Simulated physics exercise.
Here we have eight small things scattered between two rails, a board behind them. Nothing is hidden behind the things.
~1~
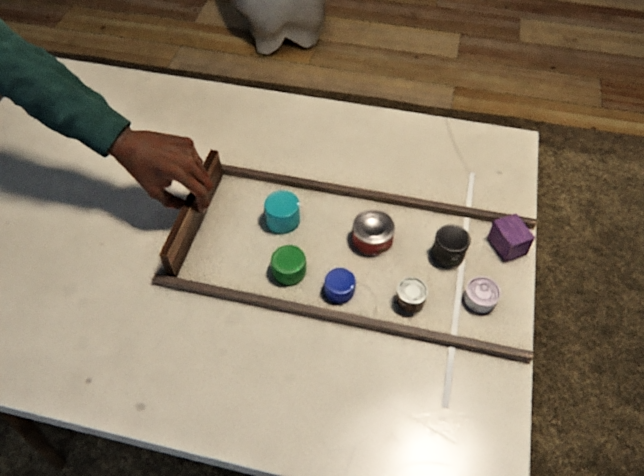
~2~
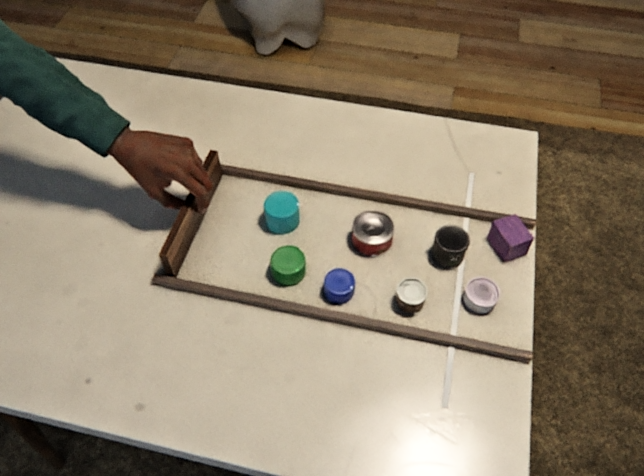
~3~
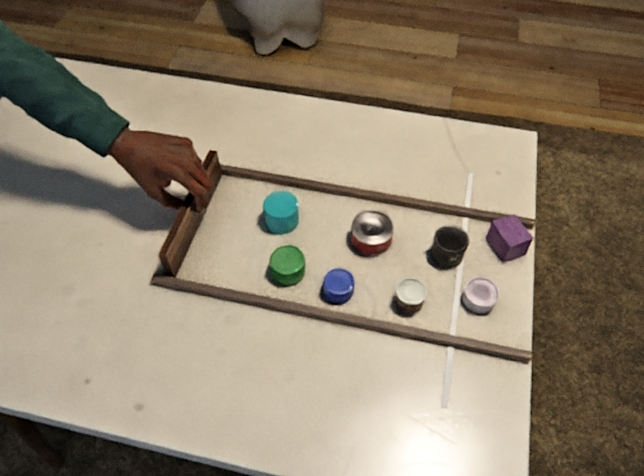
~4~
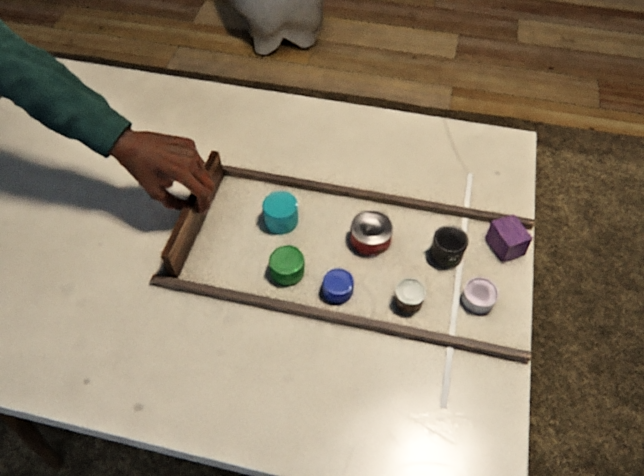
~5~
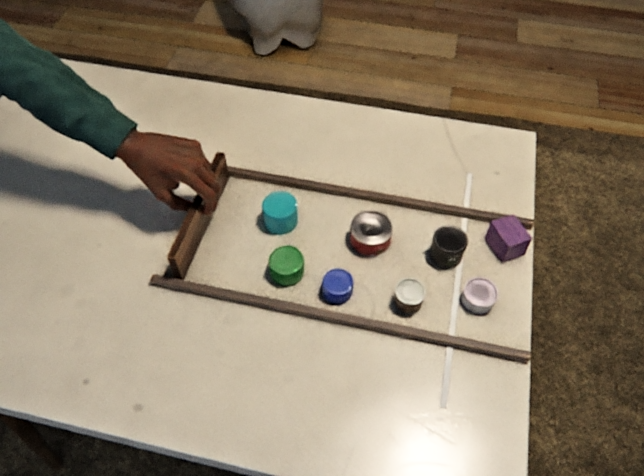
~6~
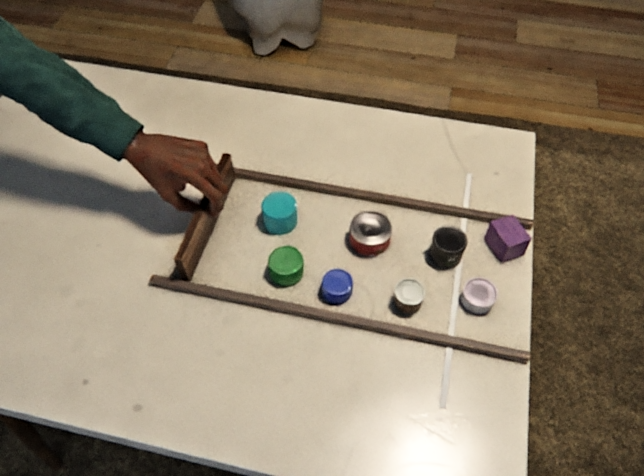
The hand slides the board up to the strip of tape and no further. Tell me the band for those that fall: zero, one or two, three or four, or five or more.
Outcome: The number that fall off is one or two.
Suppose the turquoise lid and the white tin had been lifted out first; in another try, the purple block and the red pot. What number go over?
0 in the first case, 0 in the second.
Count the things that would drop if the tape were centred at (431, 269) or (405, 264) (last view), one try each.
The counts: 0 and 0.
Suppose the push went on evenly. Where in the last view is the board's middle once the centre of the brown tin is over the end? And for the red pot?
Its middle is around (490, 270) and around (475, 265).
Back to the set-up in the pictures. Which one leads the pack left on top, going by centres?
Foremost is the white tin.
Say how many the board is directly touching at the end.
3 of them.
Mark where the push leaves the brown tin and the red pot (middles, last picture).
The brown tin at (500, 319), the red pot at (517, 271).
Early on, none off yet; purple block at rest near (507, 238); white tin at rest near (479, 296); black tin at rest near (448, 248).
A while later, none off yet; purple block at rest near (507, 238); white tin at rest near (479, 296); black tin travelled about its own width near (476, 254).
Finally, the number that fall off is one or two; lost, black tin.
